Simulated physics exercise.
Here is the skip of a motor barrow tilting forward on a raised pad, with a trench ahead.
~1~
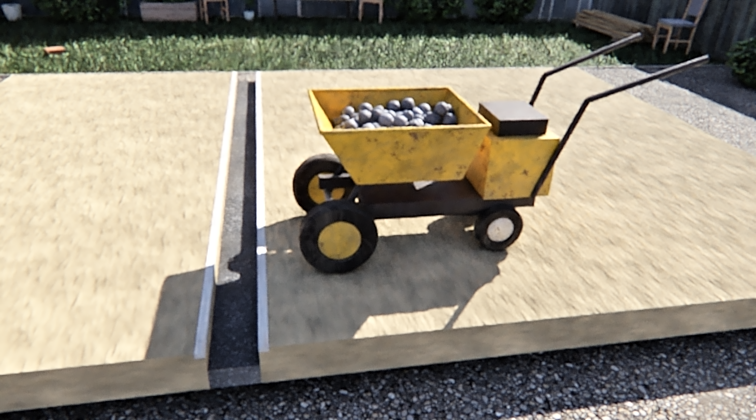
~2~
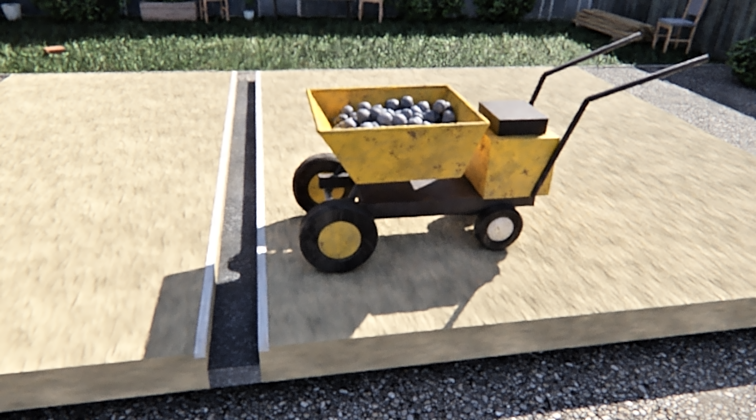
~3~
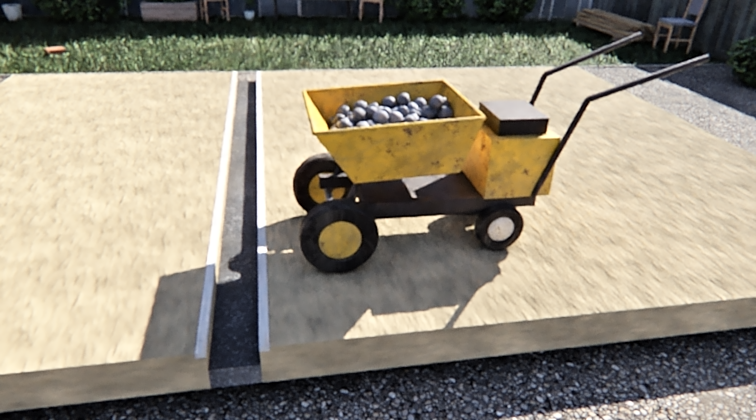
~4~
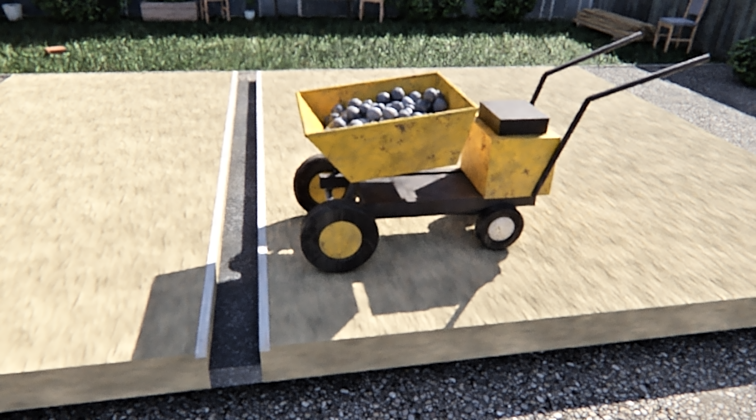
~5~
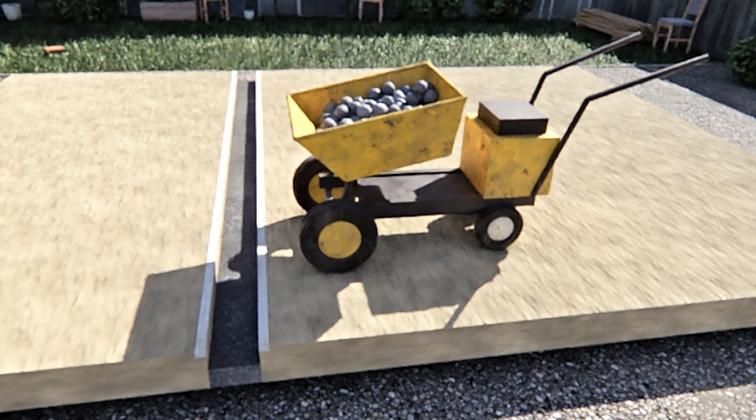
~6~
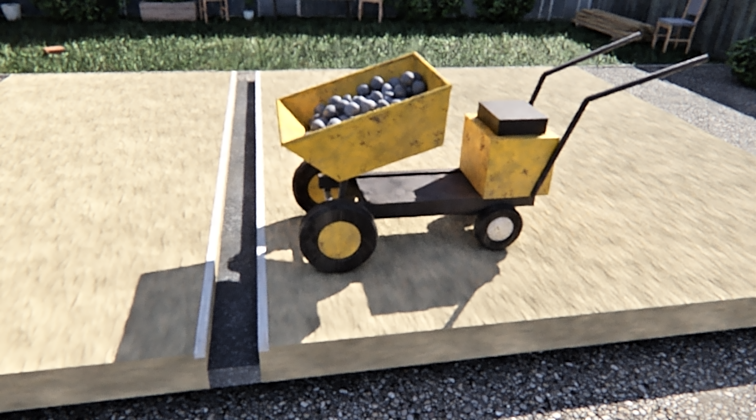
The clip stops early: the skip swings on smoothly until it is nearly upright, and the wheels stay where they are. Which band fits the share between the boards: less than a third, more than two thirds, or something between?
The trench ends with under a third of it.
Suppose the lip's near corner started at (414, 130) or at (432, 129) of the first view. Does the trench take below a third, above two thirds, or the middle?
In turn: One to two thirds; in the middle band.
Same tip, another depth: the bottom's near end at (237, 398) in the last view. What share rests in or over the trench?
It comes to 10 per cent or so.
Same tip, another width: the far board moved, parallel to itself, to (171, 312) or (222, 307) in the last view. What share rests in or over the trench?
First some 40, then 10 per cent.
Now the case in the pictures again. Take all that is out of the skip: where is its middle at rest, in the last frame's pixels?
Near (152, 247).
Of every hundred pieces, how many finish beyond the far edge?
Near 90 %.
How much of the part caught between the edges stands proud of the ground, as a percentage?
Some 5 per cent.
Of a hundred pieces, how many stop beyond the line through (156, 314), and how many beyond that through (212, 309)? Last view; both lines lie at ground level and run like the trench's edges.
First some 60, then 90 per cent.
Just after the last frame, skip tipped steeply; every one in the skip.
A moment on, skip tipped right over; roughly two thirds in the skip; just a few in or heaped over the trench; roughly a quarter beyond it; about a tenth falling.
Further on, skip tipped right over; about a tenth in the skip; just a few in or heaped over the trench; the larger part beyond it.
When it is over, skip tipped right over; about a tenth in or heaped over the trench; the larger part beyond it.
